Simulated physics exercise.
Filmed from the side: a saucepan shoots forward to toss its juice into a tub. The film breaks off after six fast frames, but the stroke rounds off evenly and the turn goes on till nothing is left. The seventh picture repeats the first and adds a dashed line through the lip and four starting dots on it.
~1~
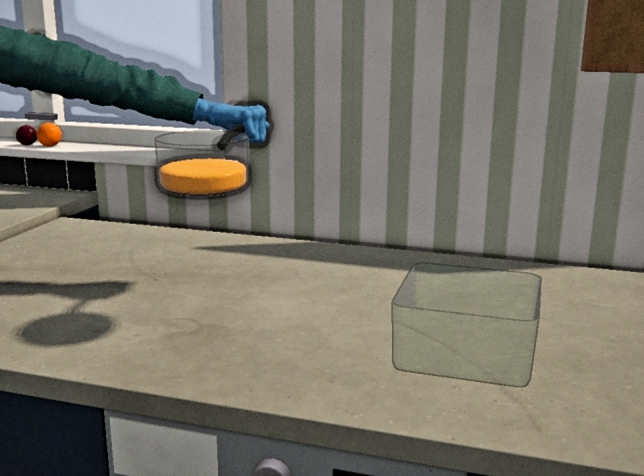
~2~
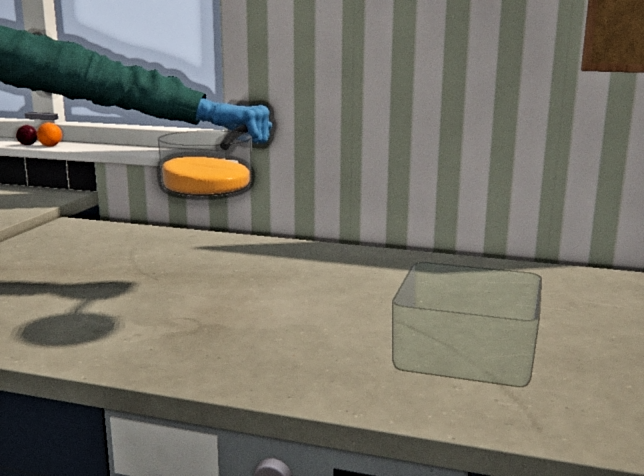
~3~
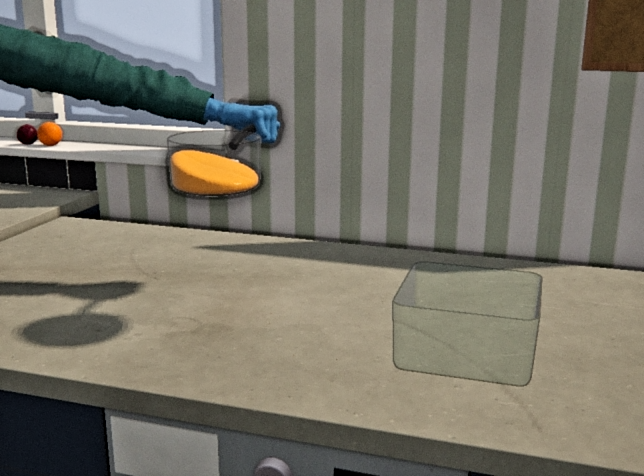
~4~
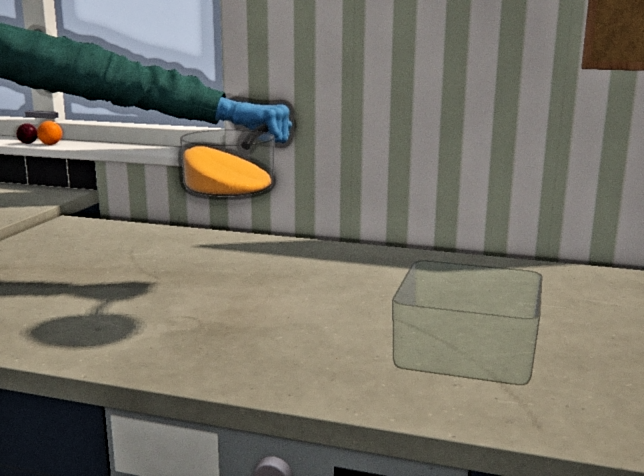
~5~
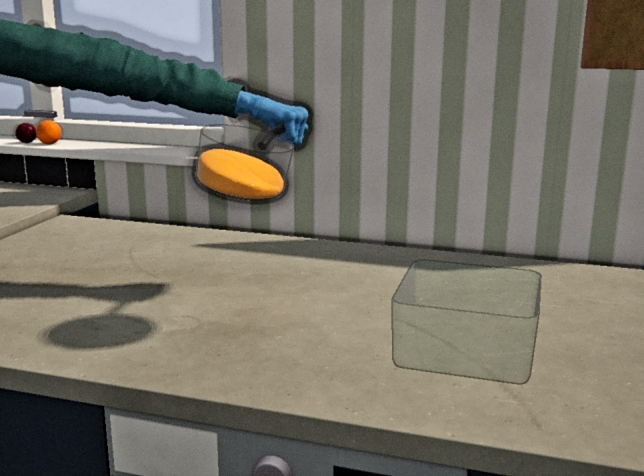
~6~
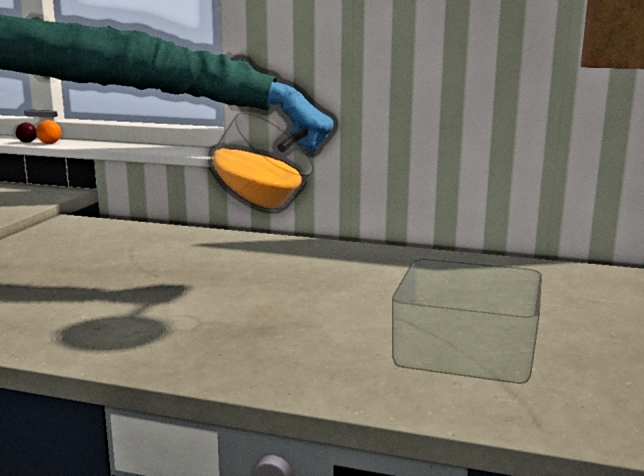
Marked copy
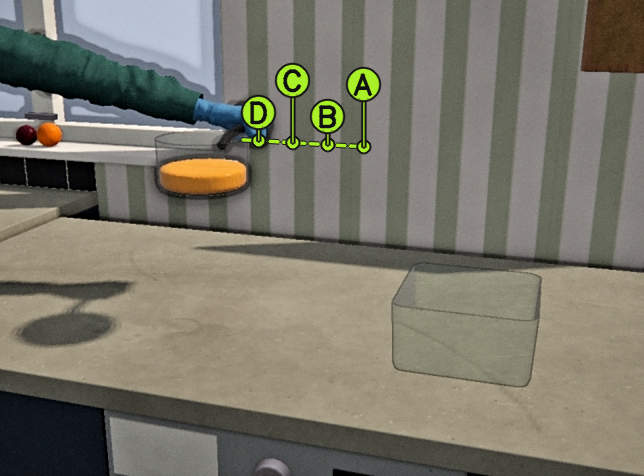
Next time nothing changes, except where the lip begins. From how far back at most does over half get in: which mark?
Go for C.
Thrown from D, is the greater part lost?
Yes, it does.
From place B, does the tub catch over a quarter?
Yes.
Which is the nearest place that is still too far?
Here it is place D.
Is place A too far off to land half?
No.
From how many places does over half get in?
Three.
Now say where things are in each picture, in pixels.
Upright, lip at (243, 139); tub from (392, 367) to (530, 386); nothing has left yet.
Upright, lip at (246, 139); nothing has left yet.
Upright, lip at (256, 139); nothing has left yet.
Upright, lip at (270, 139); nothing has left yet.
Tipped about 12°, lip at (290, 149); nothing has left yet.
Tipped about 37°, lip at (310, 173); nothing has left yet.
On the marked copy, A at (363, 146); B at (327, 144); C at (292, 142); D at (258, 140).
For place A, about 83 % lands in the tub, 8 % falls short and 9 % goes beside or beyond.
For place B, about 82 % lands in the tub, 12 % falls short and 5 % goes beside or beyond.
For place C, about 65 % lands in the tub, 17 % falls short and 17 % goes beside or beyond.
For place D, about 27 % lands in the tub, 67 % falls short and 6 % goes beside or beyond.
